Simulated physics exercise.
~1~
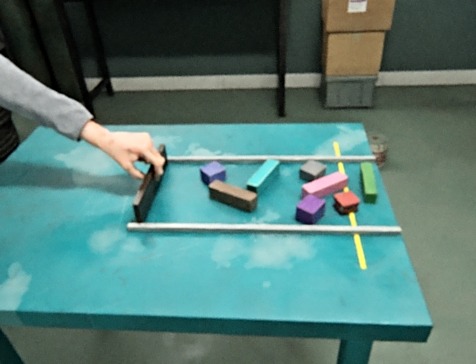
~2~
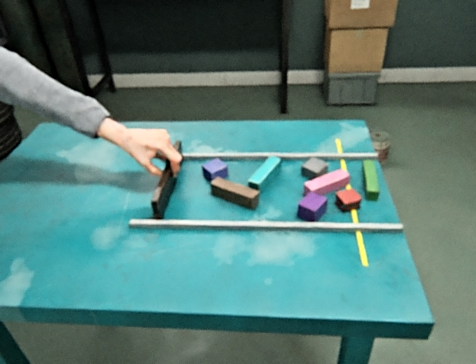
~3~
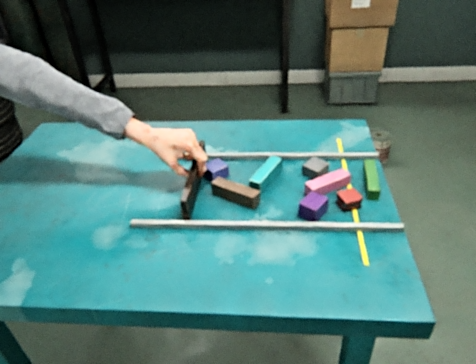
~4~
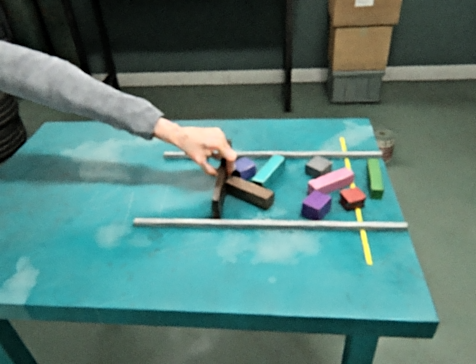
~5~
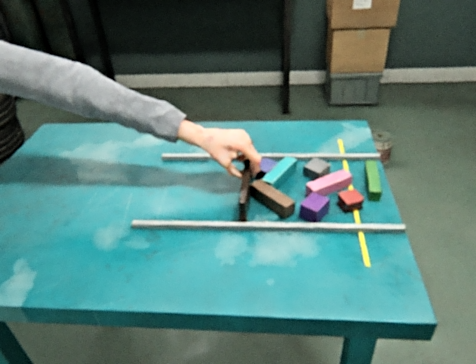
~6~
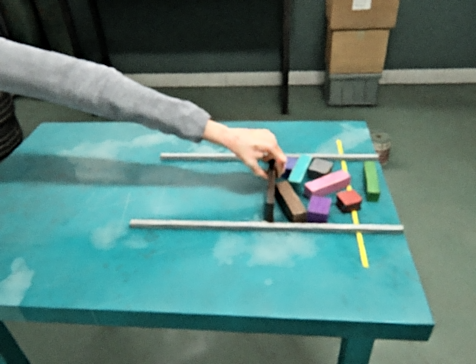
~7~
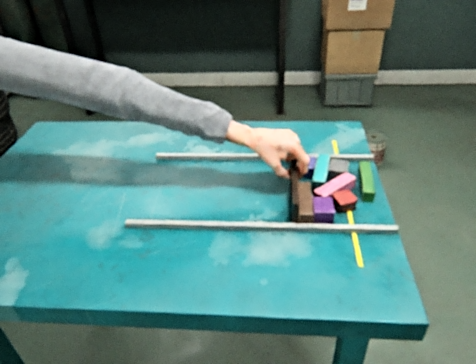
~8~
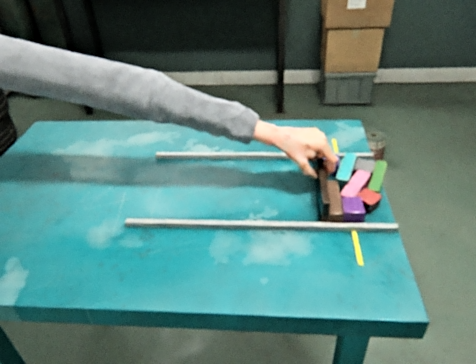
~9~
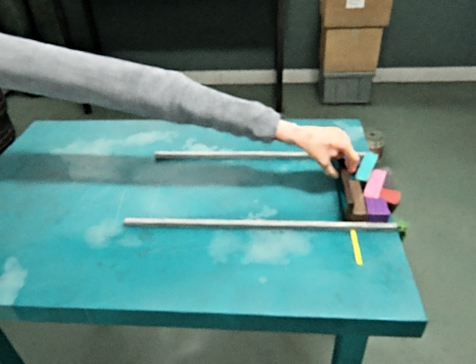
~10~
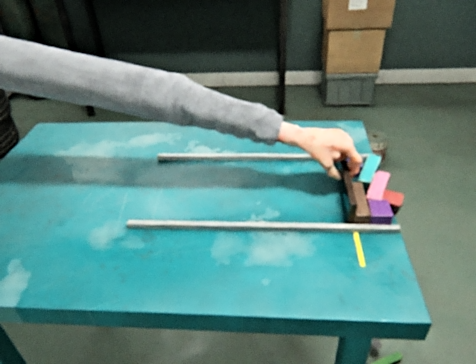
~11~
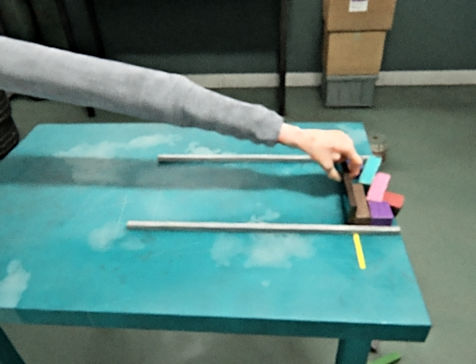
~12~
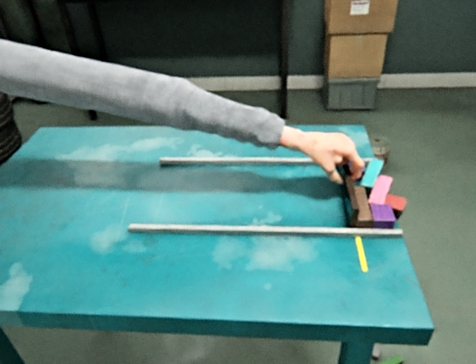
A hand slides a dark upright board rightward between two pale rails on a turquoise table, seen from above and in front by a slightly swaying camera. Ahead of it lie brown, blue, purple, pink, red and grey blocks, with a green bar near the right edge beyond a yellow tape strip. The board gathers the blocks into a cluster and pushes them toward the edge. The green bar tips over the edge and falls to the floor, and the grey block drops too. The board stops near the tape, leaving the other blocks bunched at the table's edge.
